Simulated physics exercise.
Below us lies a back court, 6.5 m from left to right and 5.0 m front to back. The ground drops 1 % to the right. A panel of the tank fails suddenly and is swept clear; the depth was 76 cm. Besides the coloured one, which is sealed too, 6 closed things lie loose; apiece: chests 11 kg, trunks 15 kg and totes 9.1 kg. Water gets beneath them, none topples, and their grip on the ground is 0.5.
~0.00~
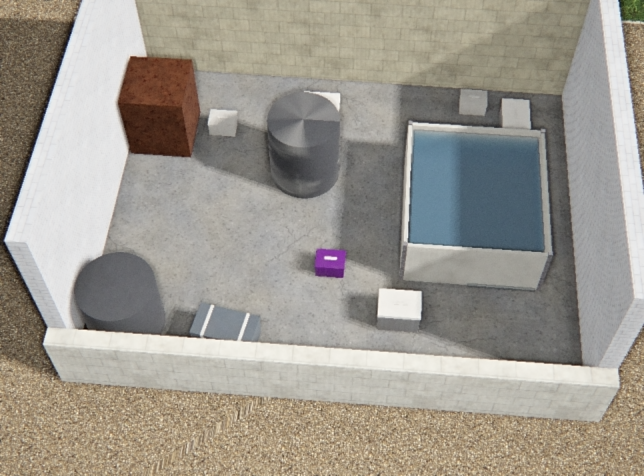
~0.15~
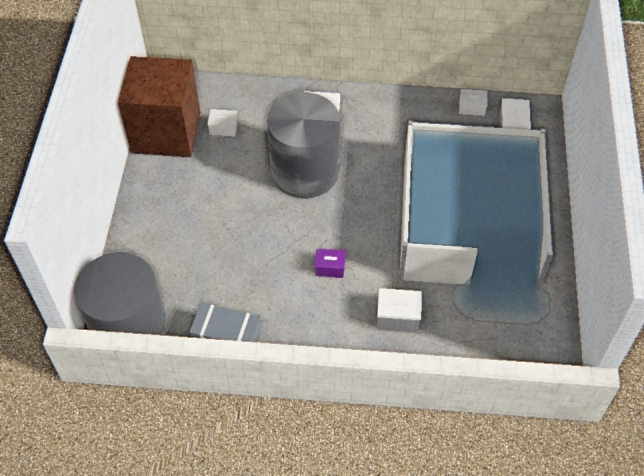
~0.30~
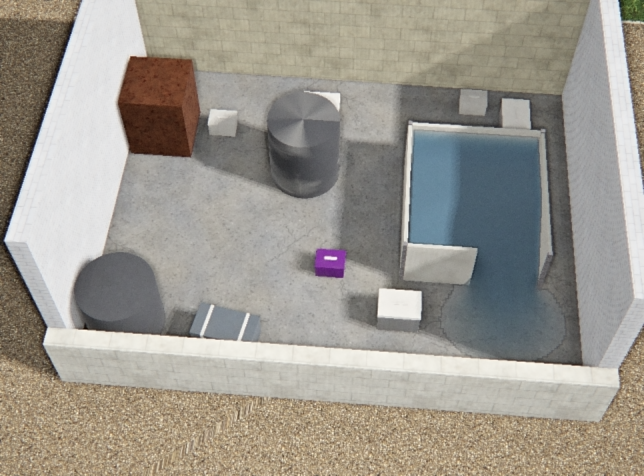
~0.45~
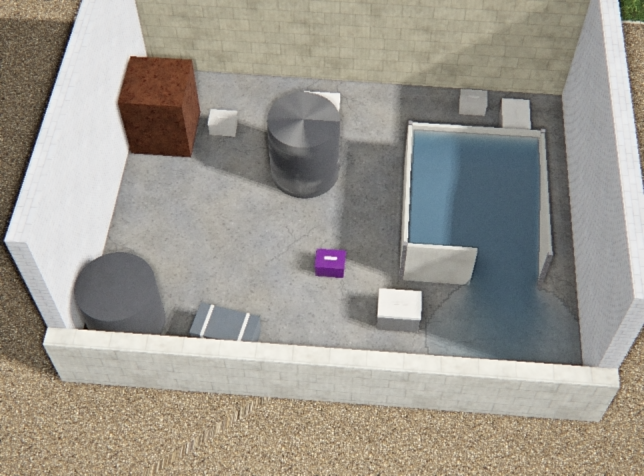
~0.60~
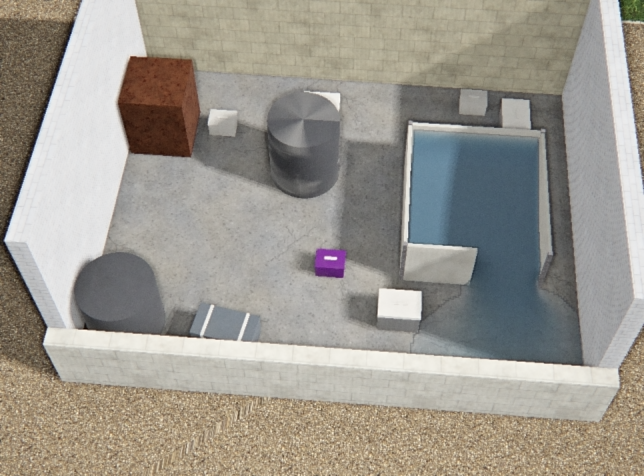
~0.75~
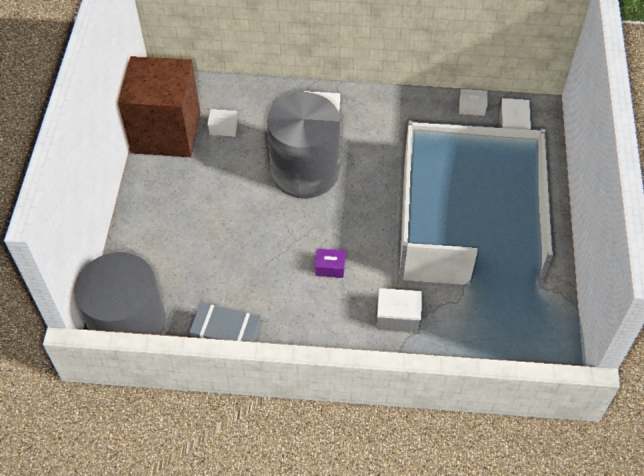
Water poured out through a gap in the front of the tank on the right and fanned across the court floor to the low front wall, while the purple box and everything else stayed put.
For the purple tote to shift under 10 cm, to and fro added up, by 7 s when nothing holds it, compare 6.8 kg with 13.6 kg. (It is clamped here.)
Verdict: Neither weight holds it.
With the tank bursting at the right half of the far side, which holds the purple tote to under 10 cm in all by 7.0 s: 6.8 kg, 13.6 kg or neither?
Then only the higher weight holds it.
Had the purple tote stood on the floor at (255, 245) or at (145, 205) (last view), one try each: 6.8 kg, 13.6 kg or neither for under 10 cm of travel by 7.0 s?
In turn: Neither holds; neither is enough.
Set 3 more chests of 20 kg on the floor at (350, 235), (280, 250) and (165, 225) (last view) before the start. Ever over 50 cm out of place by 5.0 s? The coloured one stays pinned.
In turn: Under, less, over.
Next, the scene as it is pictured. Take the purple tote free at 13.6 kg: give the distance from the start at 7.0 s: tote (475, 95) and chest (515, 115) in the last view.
In that order: 140 cm, 50 cm.
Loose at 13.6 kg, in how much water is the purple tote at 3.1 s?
Roughly 6 cm.
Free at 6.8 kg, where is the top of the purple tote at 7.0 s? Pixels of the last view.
Around (321, 199).
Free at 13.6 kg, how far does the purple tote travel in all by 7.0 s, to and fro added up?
Some 40 cm in all.
After 1.4 s the purple tote would be 0 cm from its start with 6.8 kg and 0 cm from its start with 13.6 kg; 0 cm of water round it then.
After 3.1 s the purple tote would be 62 cm from its start with 6.8 kg and 23 cm from its start with 13.6 kg; 6 cm of water round it then.
After 4.9 s the purple tote would be 91 cm from its start with 6.8 kg and 41 cm from its start with 13.6 kg; 5 cm of water round it then.
After 7.0 s the purple tote would be 100 cm from its start with 6.8 kg and 43 cm from its start with 13.6 kg; 7 cm of water round it then.
